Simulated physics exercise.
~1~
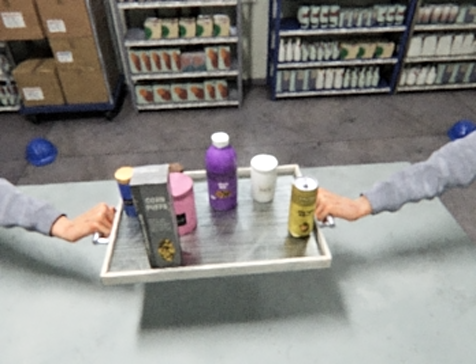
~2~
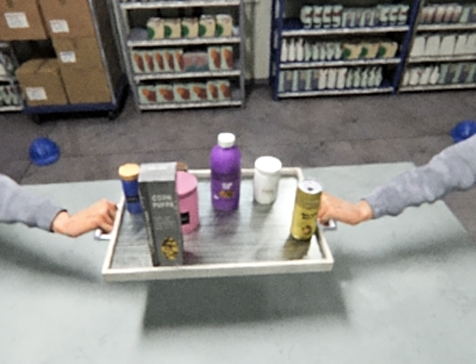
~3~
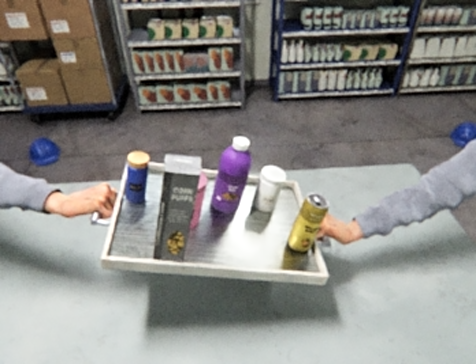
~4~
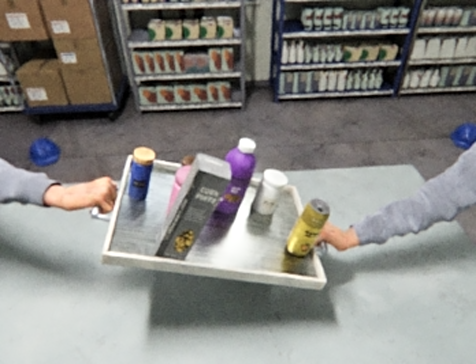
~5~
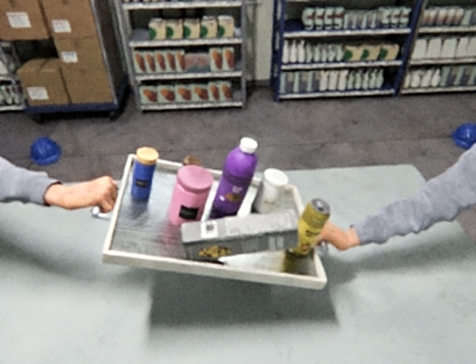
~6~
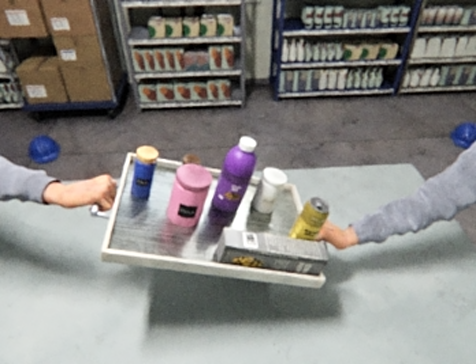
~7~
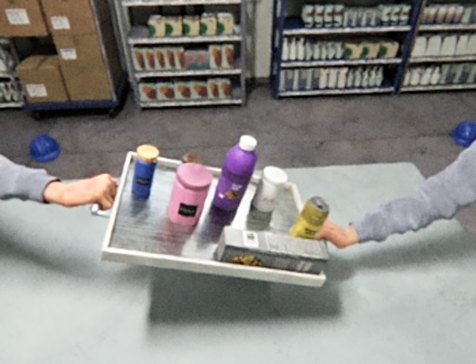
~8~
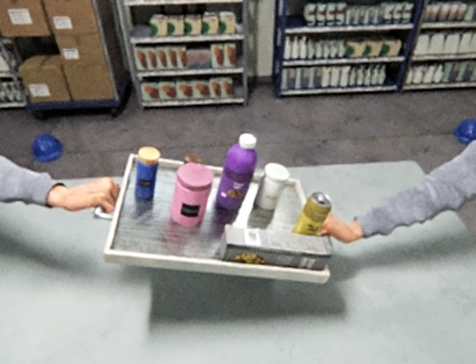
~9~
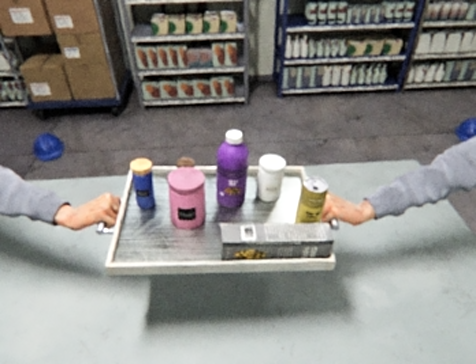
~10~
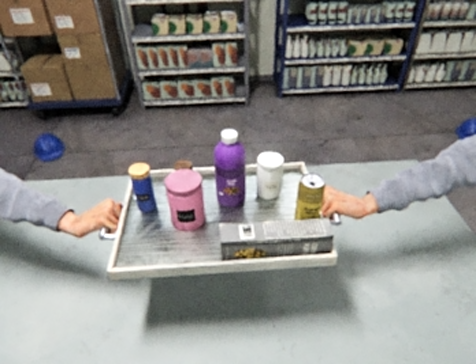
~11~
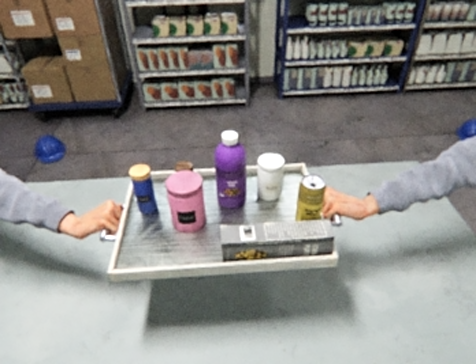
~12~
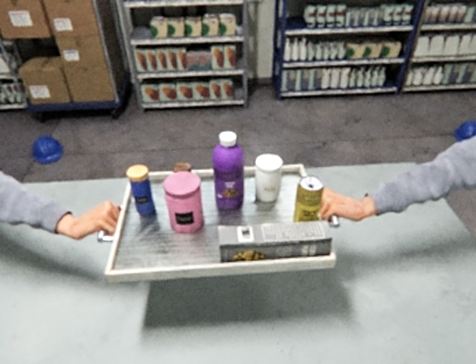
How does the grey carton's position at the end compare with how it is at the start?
At the start the grey carton stands upright toward the left of the tray. At the end it lies on its side near the front rim on the right.
A tray held by two hands dips at its right edge, and the tall grey carton on it tips over to the right and comes to rest on its side near the front rim. The tray is then levelled, with the jars, bottle, can and blue shaker still standing.
